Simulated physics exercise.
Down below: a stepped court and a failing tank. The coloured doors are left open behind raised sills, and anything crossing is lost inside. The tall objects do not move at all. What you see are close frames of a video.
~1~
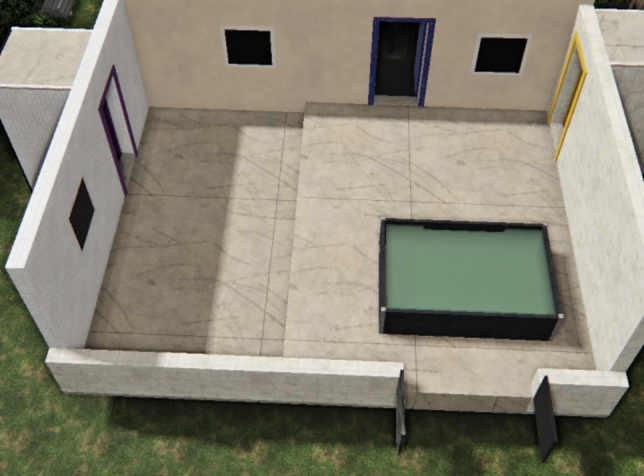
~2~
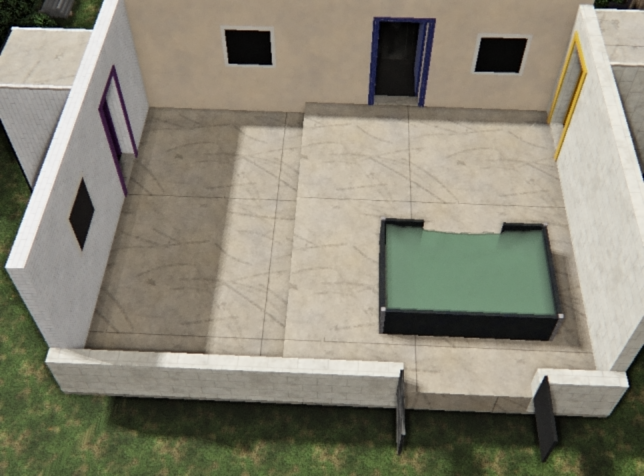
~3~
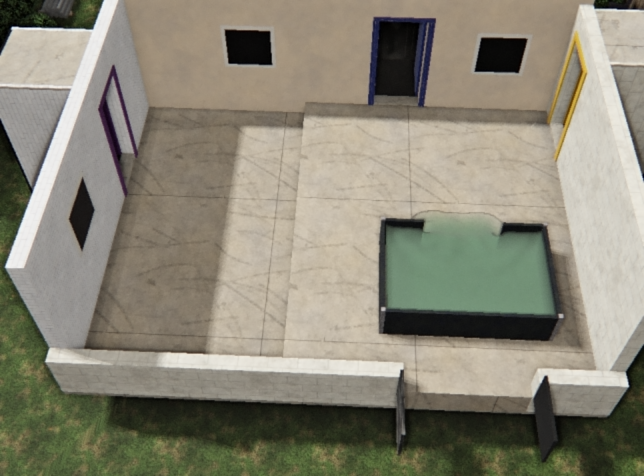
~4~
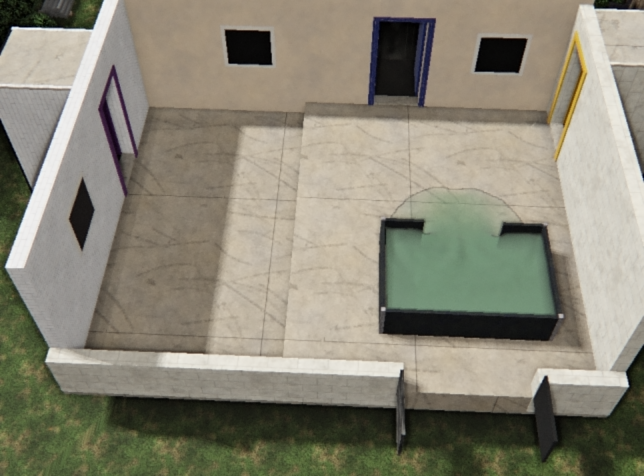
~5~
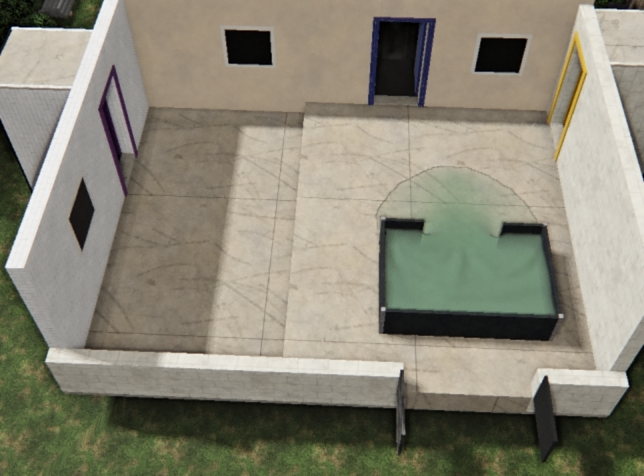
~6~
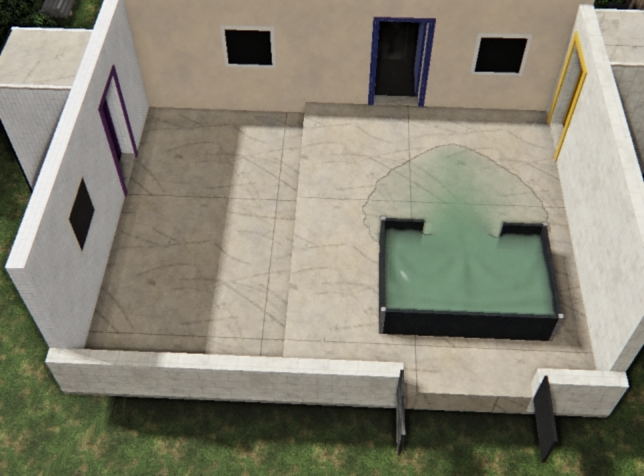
Green water pouring through a gap in the far side of a dark open tank, spreading across a pale walled court.
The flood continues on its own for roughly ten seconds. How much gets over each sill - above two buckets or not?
As I see it, I predict the purple door will remain at two buckets or below, I predict the yellow door will overshoot two buckets, I predict the blue door will overshoot two buckets.
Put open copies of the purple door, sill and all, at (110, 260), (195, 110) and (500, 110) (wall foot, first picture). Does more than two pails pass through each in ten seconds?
They turn out short, short and over.
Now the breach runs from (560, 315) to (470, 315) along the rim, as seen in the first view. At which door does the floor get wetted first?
Answer: The one in yellow.
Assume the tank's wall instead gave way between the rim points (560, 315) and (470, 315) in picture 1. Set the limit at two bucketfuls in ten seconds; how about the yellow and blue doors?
Result - yellow door undershoots, blue door undershoots.
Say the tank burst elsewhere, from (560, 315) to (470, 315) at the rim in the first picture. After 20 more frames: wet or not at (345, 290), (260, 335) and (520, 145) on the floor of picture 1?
Going through them one by one, I'd say high and dry, then high and dry, then waterlogged.
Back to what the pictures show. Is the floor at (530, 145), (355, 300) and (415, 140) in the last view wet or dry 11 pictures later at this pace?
Lab note, in the order given: Wet through, unwetted, wet through.
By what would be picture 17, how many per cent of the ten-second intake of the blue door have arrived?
It would be roughly 20 percent of the ten-second total.
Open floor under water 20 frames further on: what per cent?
Share estimate: About 35 per cent.
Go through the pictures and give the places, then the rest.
In the first frame, still water in the open tank at (467, 269).
In the second frame, water pours out on the open tank's far side and has run to a hidden place.
In the third frame, the front is at (496, 222), out from the gap on the open tank's far side.
In the fourth frame, the front is at (476, 193), out from the gap on the open tank's far side.
In the fifth frame, water pours out on the open tank's far side and has run to (468, 171).
In the sixth frame, the front is at (456, 148), out from the gap on the open tank's far side.
A moment on, water covers 25 % of the floor; the purple door not reached, the yellow door not reached, the blue door wet at the sill, nothing in.
Next, water covers 30 % of the floor; the purple door not reached, the yellow door under two buckets in, the blue door over two buckets in.
Then, water covers 35 % of the floor; the purple door not reached, the yellow door over two buckets in, the blue door far over two buckets in.
Later, water covers 55 % of the floor; the purple door wet at the sill, nothing in, the yellow door far over two buckets in, the blue door far over two buckets in.
In the end, water covers 85 % of the floor; the purple door wet at the sill, nothing in, the yellow door far over two buckets in, the blue door far over two buckets in.
